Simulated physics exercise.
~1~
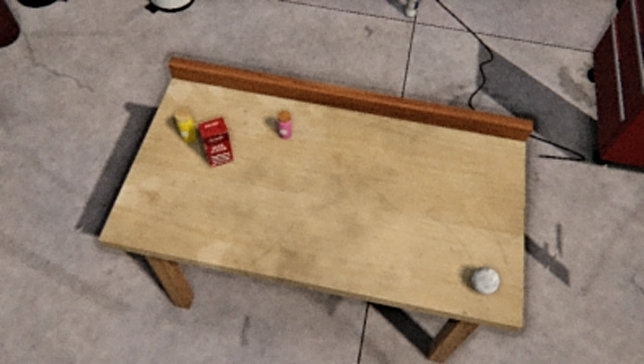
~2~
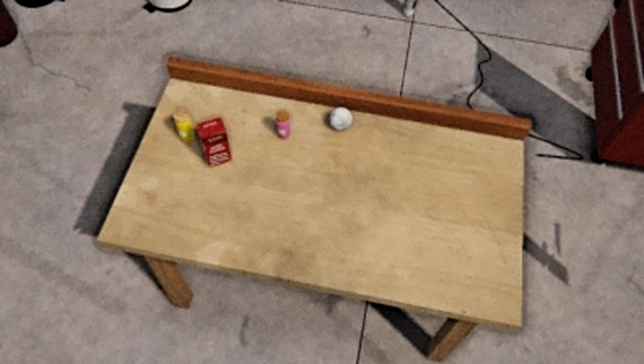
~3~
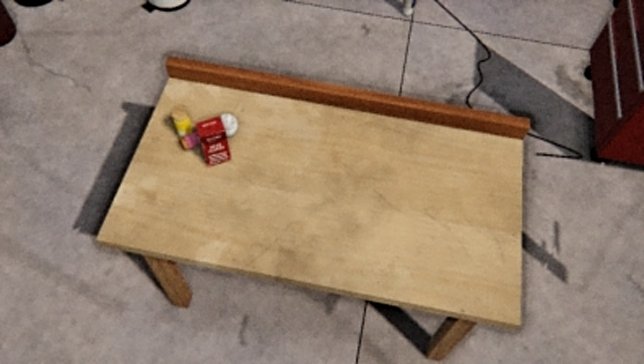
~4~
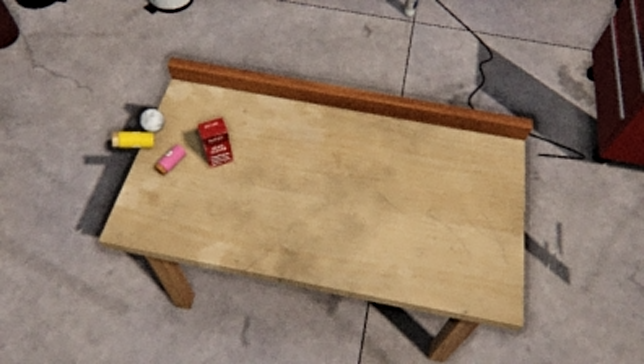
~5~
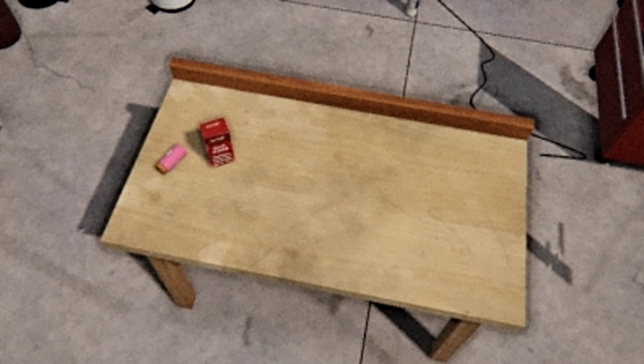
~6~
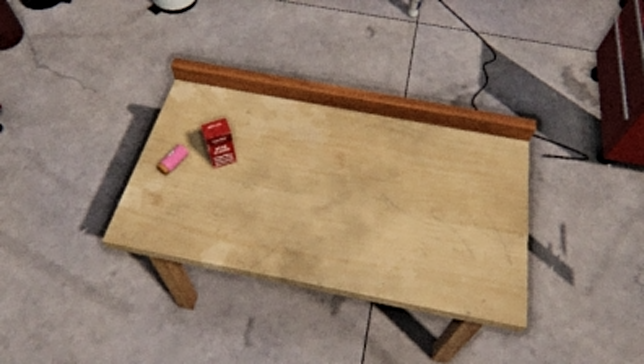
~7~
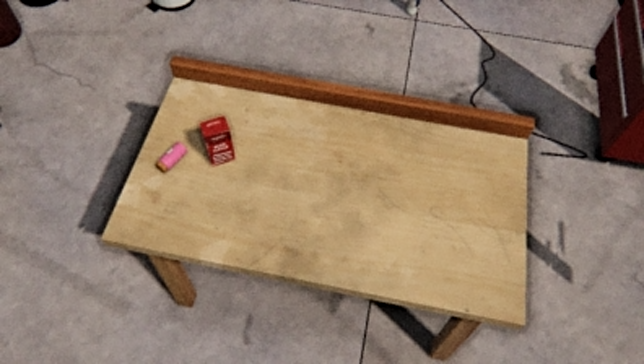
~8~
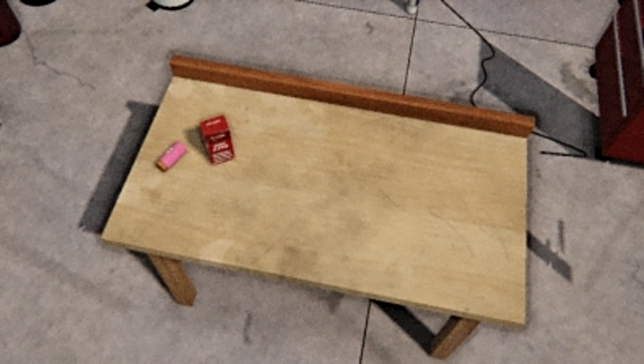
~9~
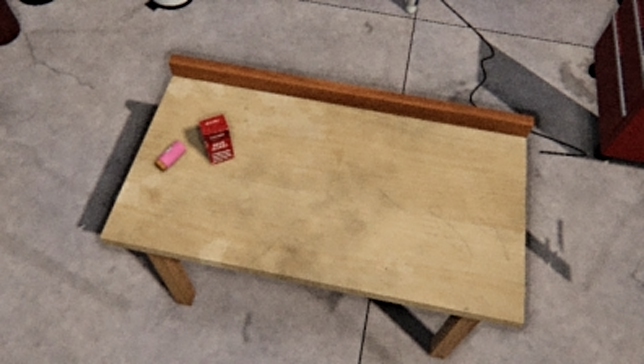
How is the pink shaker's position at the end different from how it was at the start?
At the start the pink shaker stands upright, and at the end it lies on its side near the left end of the table.
